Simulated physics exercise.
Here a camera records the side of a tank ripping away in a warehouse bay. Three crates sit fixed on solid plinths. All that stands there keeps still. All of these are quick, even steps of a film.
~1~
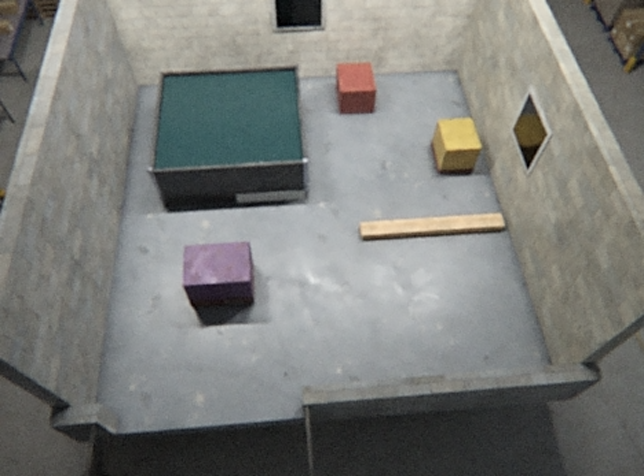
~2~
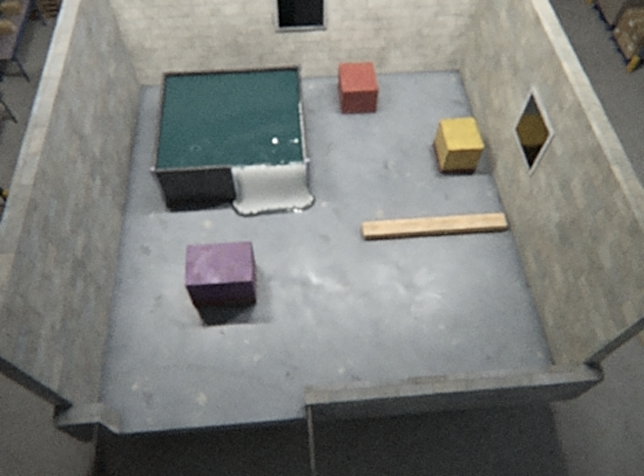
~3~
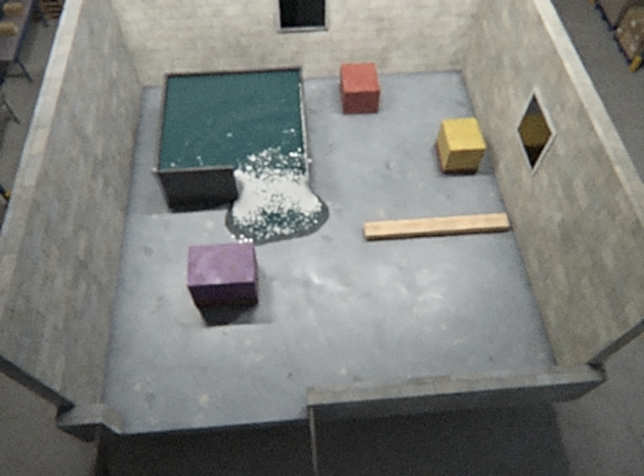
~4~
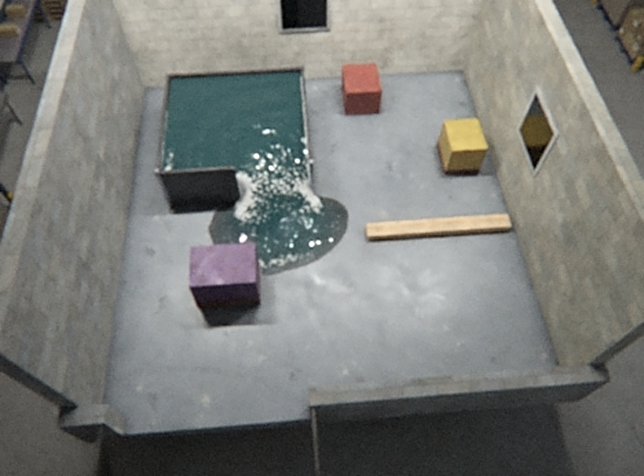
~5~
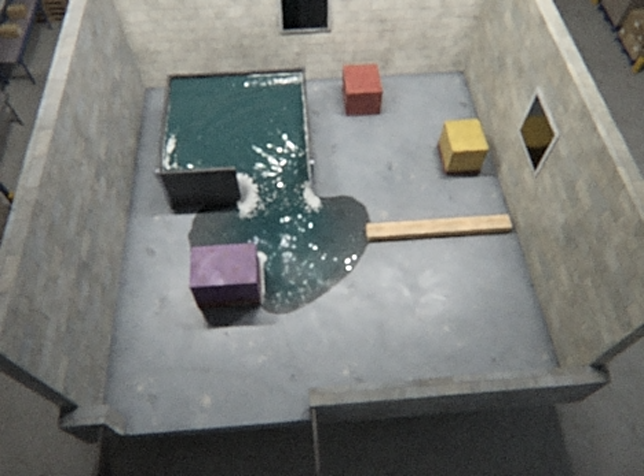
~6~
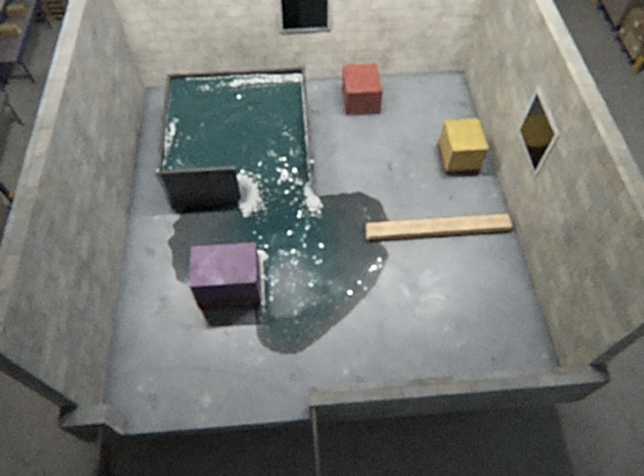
In this clip, dark green water sits still in a tank in a walled bay, then pours through a gap in its front side and spreads across the grey floor, reaching around a purple block and a wooden beam.
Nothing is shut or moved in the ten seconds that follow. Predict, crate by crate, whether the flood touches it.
My prediction: The yellow crate is touched; the purple crate is touched; the red crate is touched.
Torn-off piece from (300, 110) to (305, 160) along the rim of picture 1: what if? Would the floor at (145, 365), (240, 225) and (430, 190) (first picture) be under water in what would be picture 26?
Order as asked: Untouched, untouched, swamped.
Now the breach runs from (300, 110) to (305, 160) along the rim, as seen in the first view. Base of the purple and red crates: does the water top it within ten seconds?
The purple crate is not reached, the red crate is reached.
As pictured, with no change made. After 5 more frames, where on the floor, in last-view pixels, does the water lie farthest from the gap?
Approximate pixel: (430, 391).
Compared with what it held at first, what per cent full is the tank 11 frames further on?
That comes to about 58 per cent.
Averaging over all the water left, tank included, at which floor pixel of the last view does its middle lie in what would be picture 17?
My pick is pixel (275, 209).
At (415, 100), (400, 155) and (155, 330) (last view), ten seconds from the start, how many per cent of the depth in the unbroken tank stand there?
I'd put them at close to 6 per cent, then 6 per cent, then 6 per cent.
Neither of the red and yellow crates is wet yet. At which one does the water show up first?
My pick is the crate marked yellow.
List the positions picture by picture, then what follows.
In the first frame, still water in the water tank at (230, 118).
In the second frame, the front is at (312, 198), out from the gap at (271, 184).
In the third frame, water pours out at (273, 187) and has run to (243, 238).
In the fourth frame, water pours out at (275, 188) and has run to (268, 271).
In the fifth frame, the front is at (273, 308), out from the gap at (276, 189).
In the sixth frame, water pours out at (276, 188) and has run to (298, 346).
A moment on, water covers 30 % of the floor; the yellow crate not reached, the purple crate water round its plinth, the red crate not reached.
Next, water covers 50 % of the floor; the yellow crate not reached, the purple crate water round its plinth, the red crate not reached.
Then, water covers 60 % of the floor; the yellow crate water round its plinth, the purple crate water round its plinth, the red crate not reached.
Later, water covers 90 % of the floor; the yellow crate water round its plinth, the purple crate water round its plinth, the red crate water round its plinth.
In the end, water covers 100 % of the floor; the yellow crate was topped, the purple crate was topped, the red crate was topped.
